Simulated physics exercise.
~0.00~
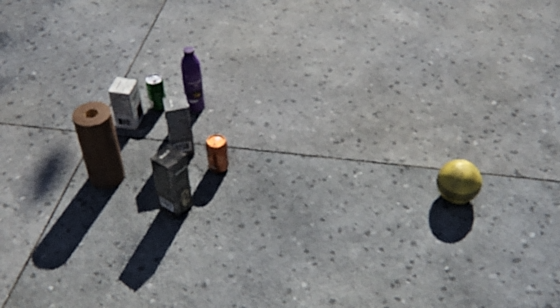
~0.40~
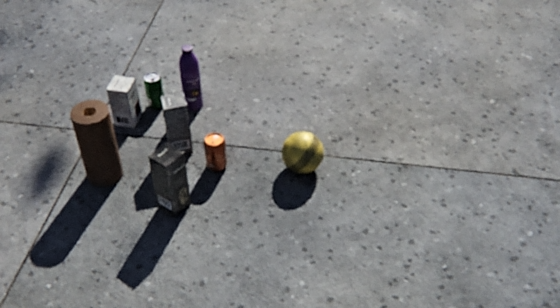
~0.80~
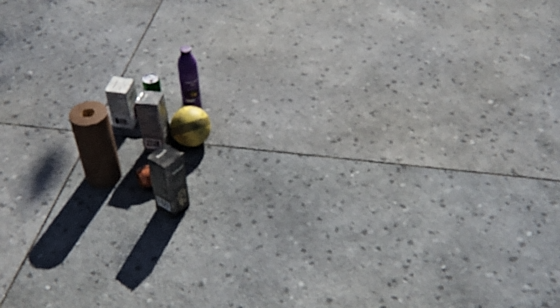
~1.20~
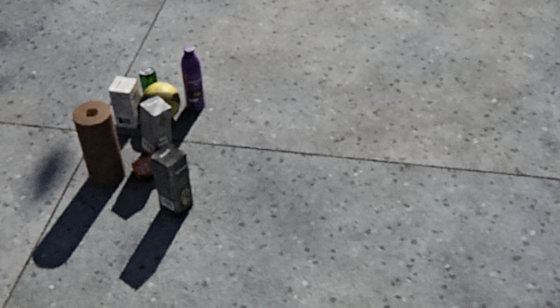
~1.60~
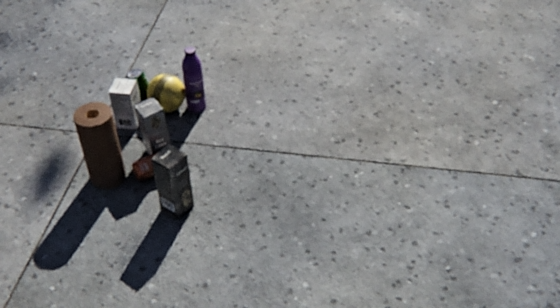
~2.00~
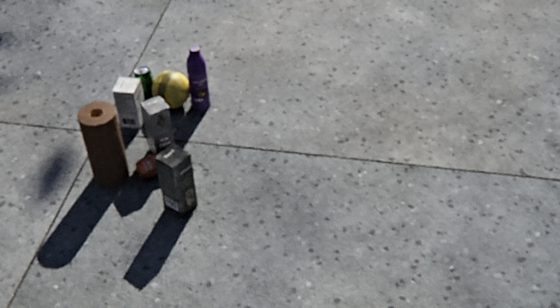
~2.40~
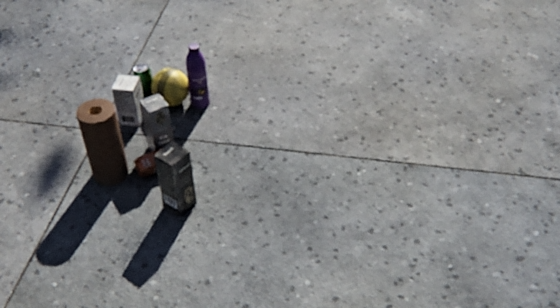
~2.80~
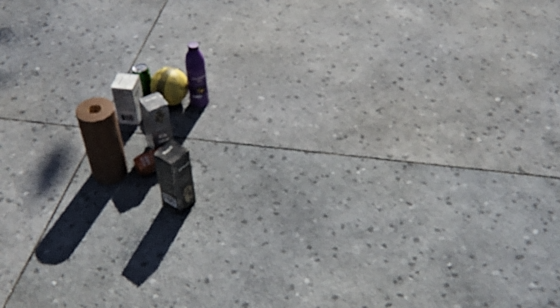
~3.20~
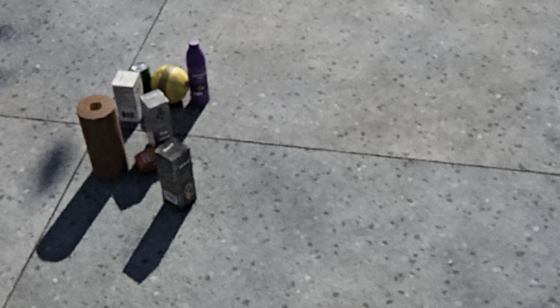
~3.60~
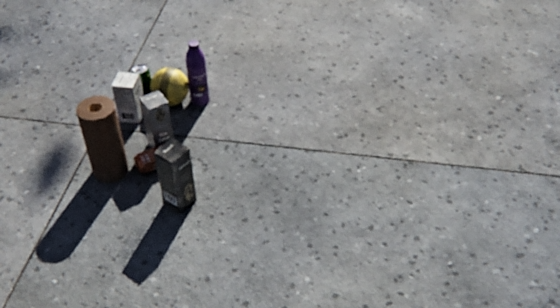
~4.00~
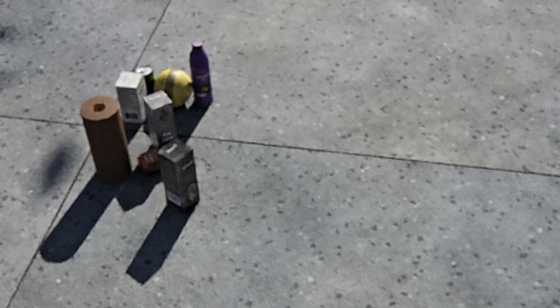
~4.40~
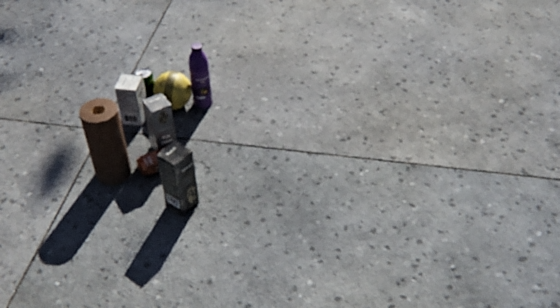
A yellow ball rolls left across sunlit grey paving towards a cluster of upright objects, seen from above by a slightly swaying camera. A brown roll stands at the left, a black carton in front, white and grey cartons and a green can behind, a purple bottle at the back and an orange can on the right. The ball knocks the orange can over to the left and shifts the grey carton. It carries on towards the back, where the green can leans, then settles upright. The ball rests beside the purple bottle, with only the orange can lying down.
